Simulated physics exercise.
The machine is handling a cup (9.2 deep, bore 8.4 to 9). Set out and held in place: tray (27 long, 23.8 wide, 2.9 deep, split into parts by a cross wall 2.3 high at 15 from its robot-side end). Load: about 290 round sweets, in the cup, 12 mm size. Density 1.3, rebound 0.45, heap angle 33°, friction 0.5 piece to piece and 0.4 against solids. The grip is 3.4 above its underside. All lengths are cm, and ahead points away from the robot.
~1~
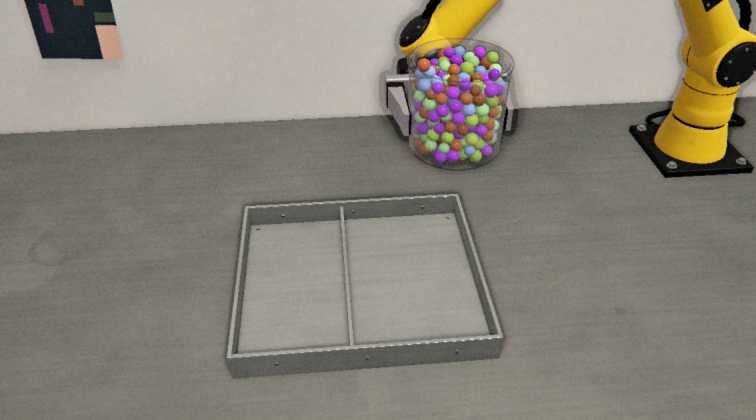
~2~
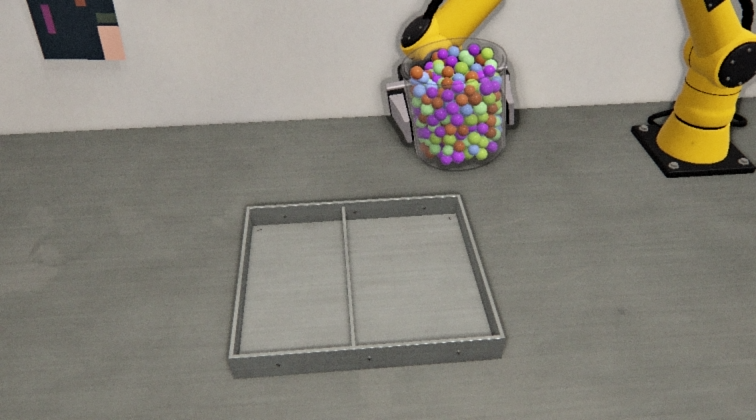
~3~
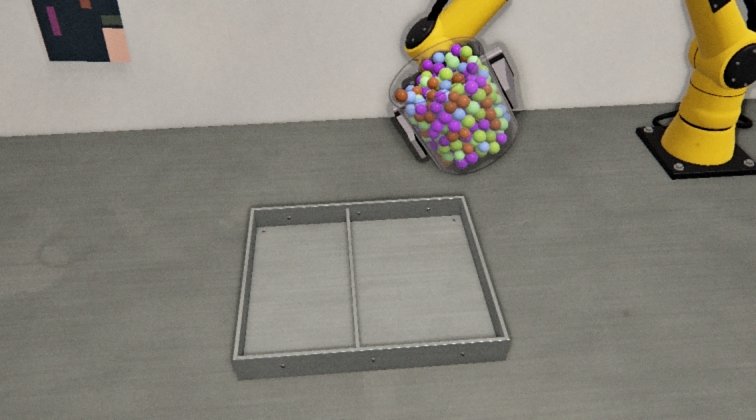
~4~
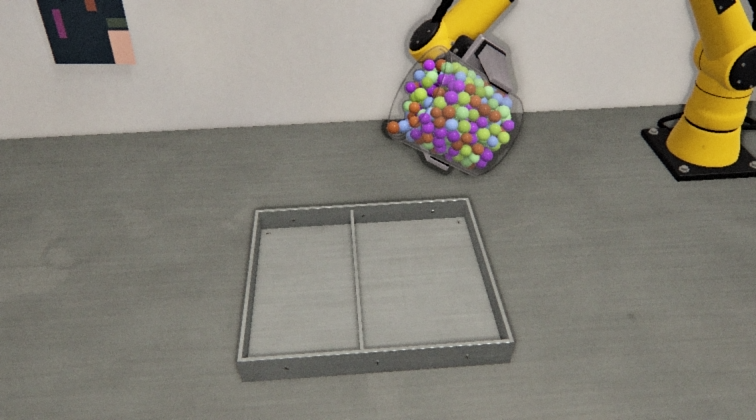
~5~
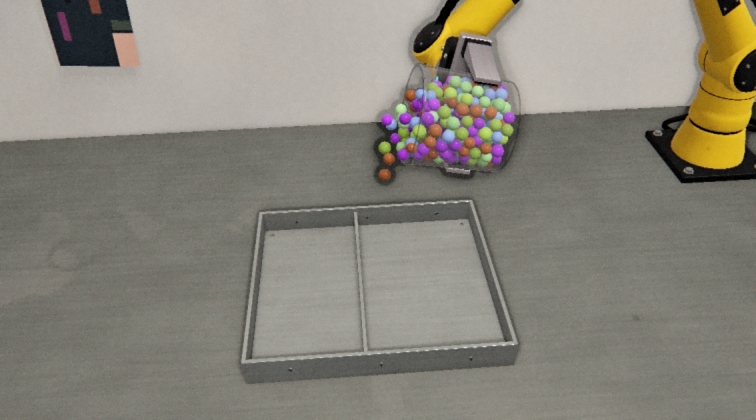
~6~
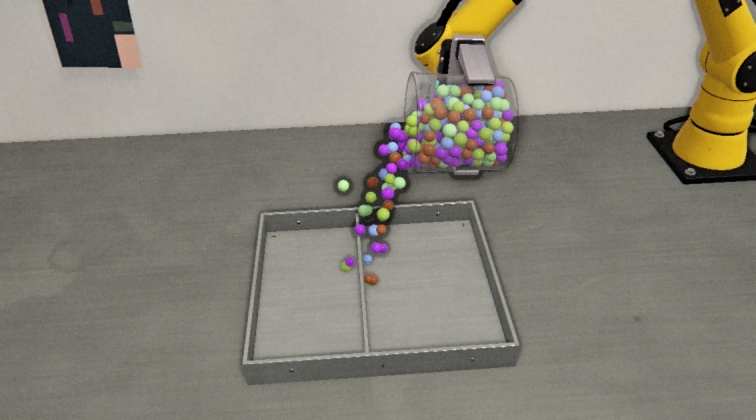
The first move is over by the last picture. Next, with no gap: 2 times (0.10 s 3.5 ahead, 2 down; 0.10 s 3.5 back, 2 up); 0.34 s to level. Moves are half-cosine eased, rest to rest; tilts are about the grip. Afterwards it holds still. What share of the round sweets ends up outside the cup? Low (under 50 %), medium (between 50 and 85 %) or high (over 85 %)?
Share outside the cup: Medium (between 50 and 85 %).
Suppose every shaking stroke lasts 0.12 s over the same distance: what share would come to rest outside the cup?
It would be near 65 per cent.
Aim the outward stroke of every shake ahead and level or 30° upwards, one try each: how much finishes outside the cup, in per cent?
Some 85 and 95 per cent.
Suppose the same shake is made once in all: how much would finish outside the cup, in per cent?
In that case some 55 per cent.
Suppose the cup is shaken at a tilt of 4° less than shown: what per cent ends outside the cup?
Some 60 per cent.
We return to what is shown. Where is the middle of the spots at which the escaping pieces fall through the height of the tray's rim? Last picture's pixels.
Around (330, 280).
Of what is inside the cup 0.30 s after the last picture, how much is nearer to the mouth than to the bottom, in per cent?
About 50 per cent.
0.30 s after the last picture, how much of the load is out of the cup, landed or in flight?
Near 45 per cent so far.
Then, 0.30 s after the last picture, tilted 86° forward, highest piece 21 above the table; 160 in the cup, 63 in the far-side part, 17 in the robot-side part, 48 in flight or on a rim.
Then, 0.59 s after the last picture, tilted 34° forward, highest piece 25 above the table; 143 in the far-side part, 93 in the cup, 46 in the robot-side part, 2 on the table or floor, 4 in flight or on a rim.
Then, 0.94 s after the last picture, level, highest piece 24 above the table; 147 in the far-side part, 93 in the cup, 46 in the robot-side part, 2 on the table or floor.
Then, 1.99 s after the last picture, level, highest piece 24 above the table; 147 in the far-side part, 93 in the cup, 46 in the robot-side part, 2 on the table or floor.
Final count, 147 in the far-side part, 93 in the cup, 46 in the robot-side part, 2 on the table or floor. That is 68 % outside the cup.
